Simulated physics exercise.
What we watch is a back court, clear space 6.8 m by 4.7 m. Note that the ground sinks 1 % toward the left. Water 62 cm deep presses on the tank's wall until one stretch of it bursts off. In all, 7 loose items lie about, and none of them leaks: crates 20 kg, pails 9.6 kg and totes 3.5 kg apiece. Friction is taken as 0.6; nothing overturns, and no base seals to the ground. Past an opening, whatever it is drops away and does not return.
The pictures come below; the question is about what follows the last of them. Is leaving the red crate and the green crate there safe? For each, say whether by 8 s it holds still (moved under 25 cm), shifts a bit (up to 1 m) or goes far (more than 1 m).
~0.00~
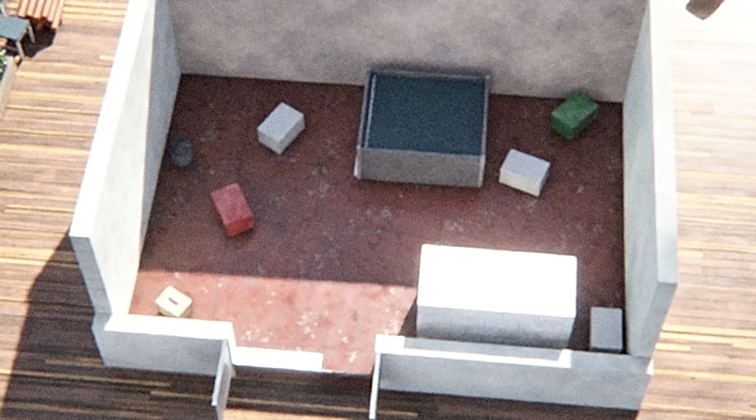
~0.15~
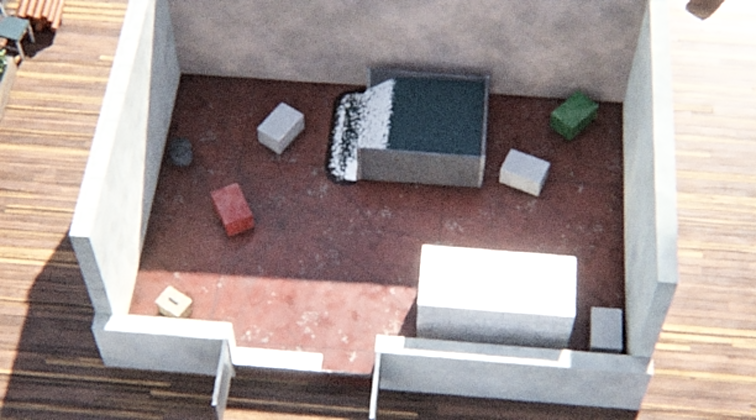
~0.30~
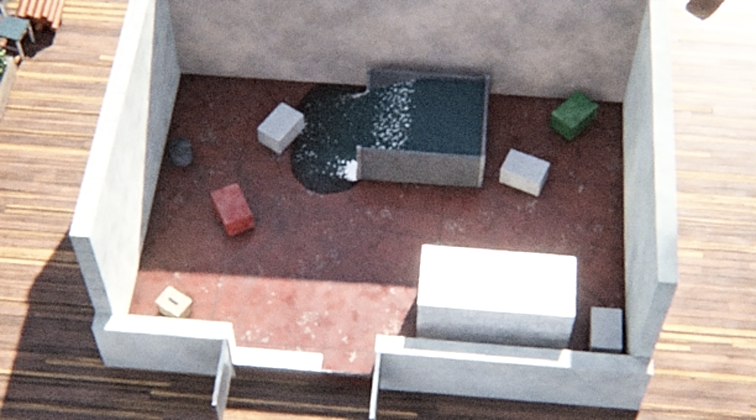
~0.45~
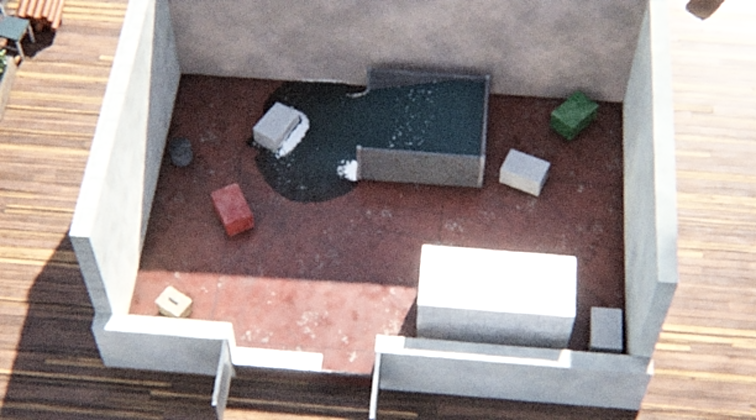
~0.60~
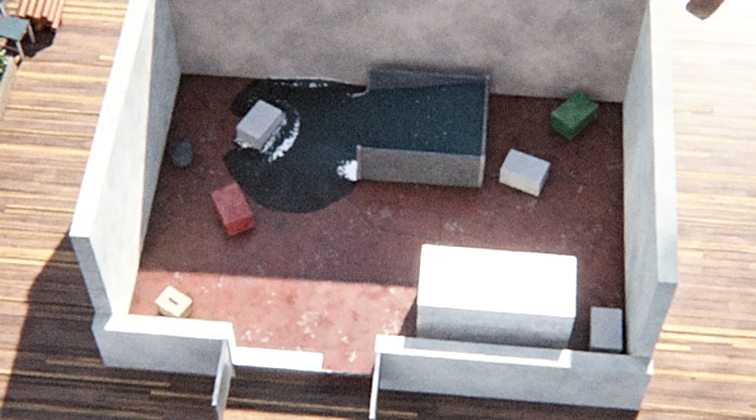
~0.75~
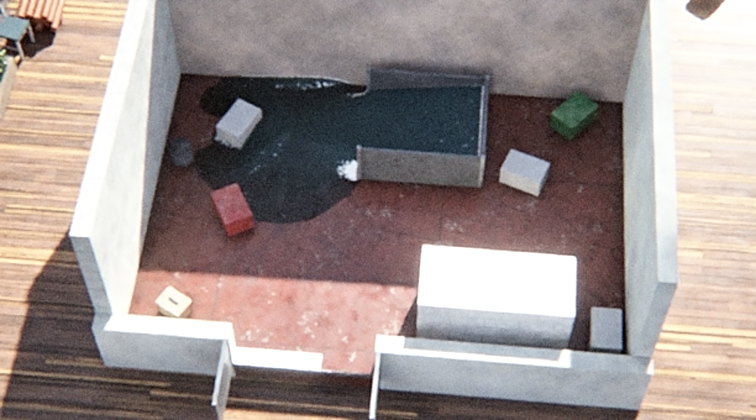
The red crate ought to be borne away; the green crate ought to stand firm.
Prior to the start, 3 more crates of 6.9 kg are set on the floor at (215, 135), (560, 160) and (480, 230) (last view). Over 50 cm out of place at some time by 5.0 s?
From first to last: Surpasses it, does not reach it, does not reach it.
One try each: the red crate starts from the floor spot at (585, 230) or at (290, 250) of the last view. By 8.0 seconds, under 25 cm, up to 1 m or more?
From the first spot it does not really budge, and from the second it does not really budge.
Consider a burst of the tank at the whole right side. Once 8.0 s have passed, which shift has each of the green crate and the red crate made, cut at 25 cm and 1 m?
The green crate is swept a long way; the red crate remains where it was.
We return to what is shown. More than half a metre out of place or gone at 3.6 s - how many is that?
By that point, 4.
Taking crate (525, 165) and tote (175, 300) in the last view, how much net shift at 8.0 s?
First one: 0 cm; second one: Gone out.
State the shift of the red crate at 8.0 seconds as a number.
Roughly 250 centimetres.
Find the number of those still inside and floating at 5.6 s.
2 at that moment.
After 1.6 s the red crate is near (212, 213), 0.3 m from its start, aground; the green crate is near (575, 109), 0.0 m from its start, aground; 0 of 7 are out; 2 afloat.
After 3.6 s the red crate is near (188, 295), 1.6 m from its start, afloat; the green crate is near (575, 109), 0.0 m from its start, aground; 0 of 7 are out; 4 afloat.
After 5.6 s the red crate is near (305, 305), 2.0 m from its start, afloat; the green crate is near (575, 109), 0.0 m from its start, aground; 1 of 7 are out; 2 afloat.
After 8.0 s the red crate is near (354, 329), 2.7 m from its start, aground; the green crate is near (575, 109), 0.0 m from its start, aground; 1 of 7 are out; 0 afloat.
